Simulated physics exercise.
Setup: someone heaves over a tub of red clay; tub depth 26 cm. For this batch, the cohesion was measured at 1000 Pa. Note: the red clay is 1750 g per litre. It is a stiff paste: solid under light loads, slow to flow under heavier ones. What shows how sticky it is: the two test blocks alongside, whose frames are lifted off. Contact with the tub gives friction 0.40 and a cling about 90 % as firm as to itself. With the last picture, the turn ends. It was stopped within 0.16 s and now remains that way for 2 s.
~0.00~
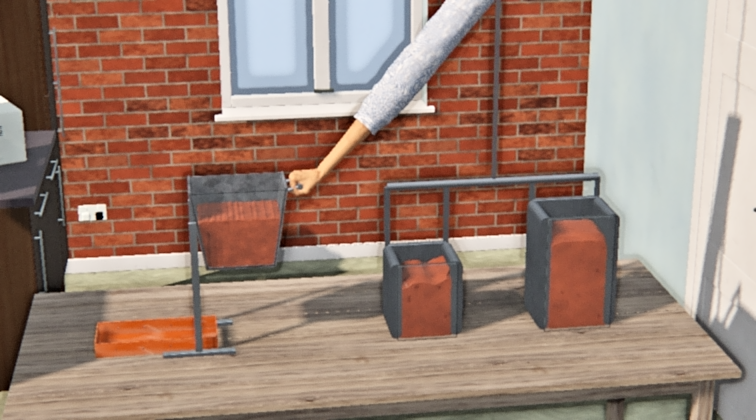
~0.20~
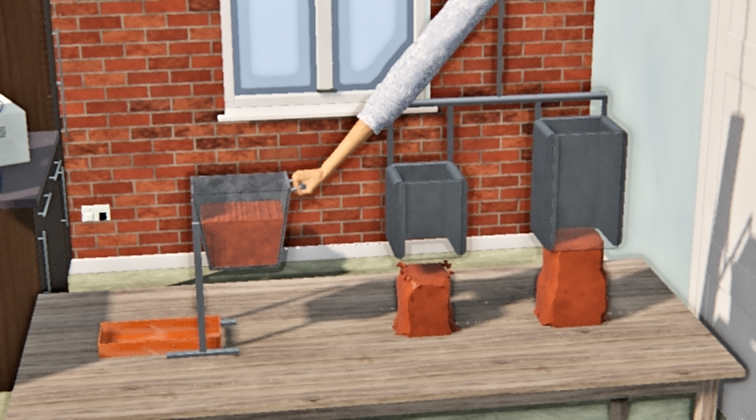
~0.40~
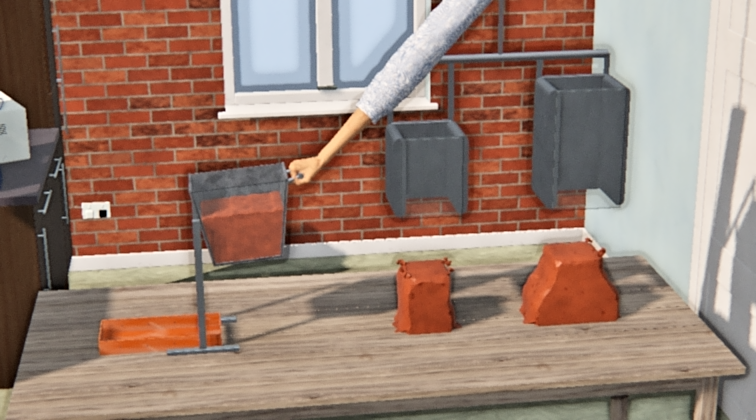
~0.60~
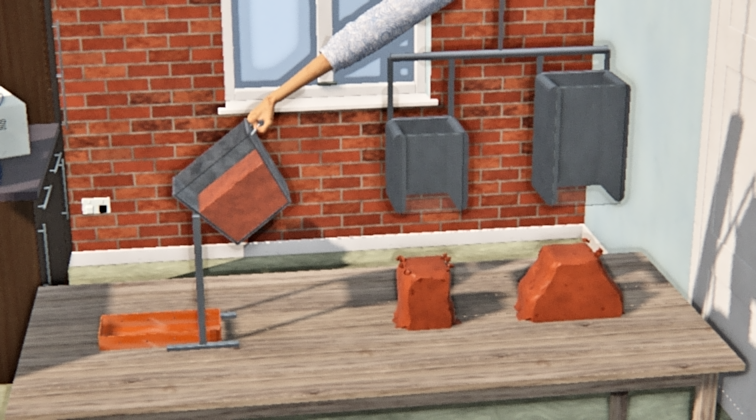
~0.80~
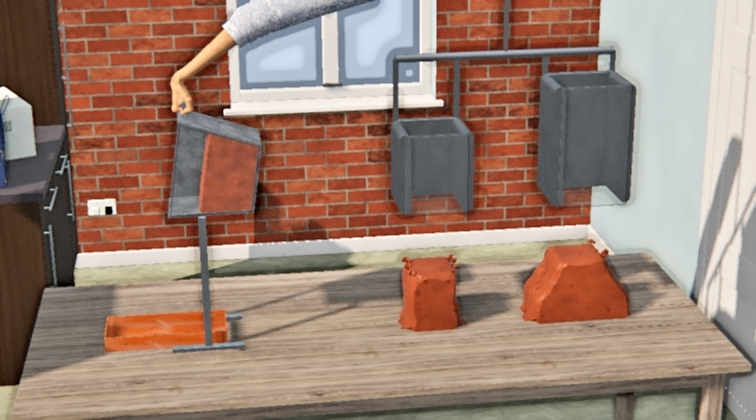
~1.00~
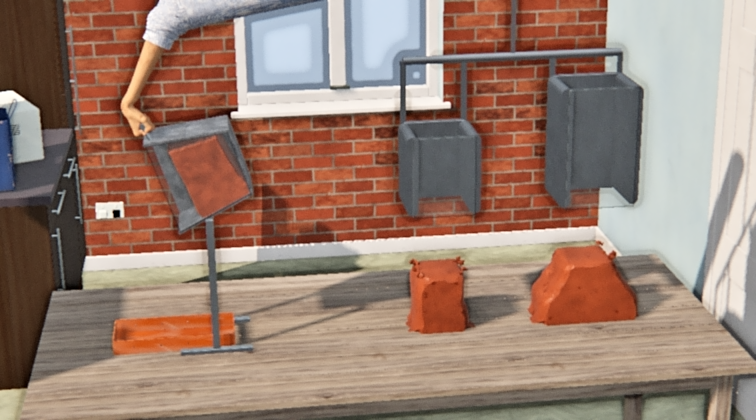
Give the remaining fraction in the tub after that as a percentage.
Close to 11 per cent.
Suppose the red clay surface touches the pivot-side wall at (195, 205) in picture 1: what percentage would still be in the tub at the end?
8 %.
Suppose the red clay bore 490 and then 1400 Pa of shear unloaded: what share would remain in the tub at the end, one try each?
12 %, then 16 %.
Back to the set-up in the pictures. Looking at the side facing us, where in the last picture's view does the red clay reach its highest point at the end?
Around (242, 185).
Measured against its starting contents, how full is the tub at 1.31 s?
Around 40 percent stays in the tub.
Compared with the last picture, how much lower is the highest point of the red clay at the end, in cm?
About 16 cm.
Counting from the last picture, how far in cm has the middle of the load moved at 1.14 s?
8 cm.
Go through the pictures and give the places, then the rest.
In the first frame, handle-side rim at (285, 189), tilt 0 degrees; top of the red clay at (279, 217); blocks stand 22 cm, 34 cm (left to right).
In the second frame, handle-side rim at (288, 189), tilt 0 degrees; top of the red clay at (282, 217); blocks stand 22 cm, 32 cm (left to right).
In the third frame, handle-side rim at (285, 180), tilt 4 degrees; top of the red clay at (279, 209); blocks stand 22 cm, 25 cm (left to right).
In the fourth frame, handle-side rim at (247, 135), tilt 38 degrees; top of the red clay at (263, 164); blocks stand 22 cm, 23 cm (left to right).
In the fifth frame, handle-side rim at (178, 126), tilt 81 degrees; top of the red clay at (212, 136); blocks stand 22 cm, 23 cm (left to right).
In the sixth frame, handle-side rim at (145, 148), tilt 107 degrees; top of the red clay at (218, 139); blocks stand 22 cm, 23 cm (left to right).
After 1.14 s, the tub is at 107 degrees and holds 95 %.
After 1.31 s, the tub is at 107 degrees and holds 38 %.
After 1.48 s, the tub is at 107 degrees and holds 34 %.
After 1.65 s, the tub is at 107 degrees and holds 33 %.
After 3.00 s, at the end, the tub is at 107 degrees and holds 11 %.
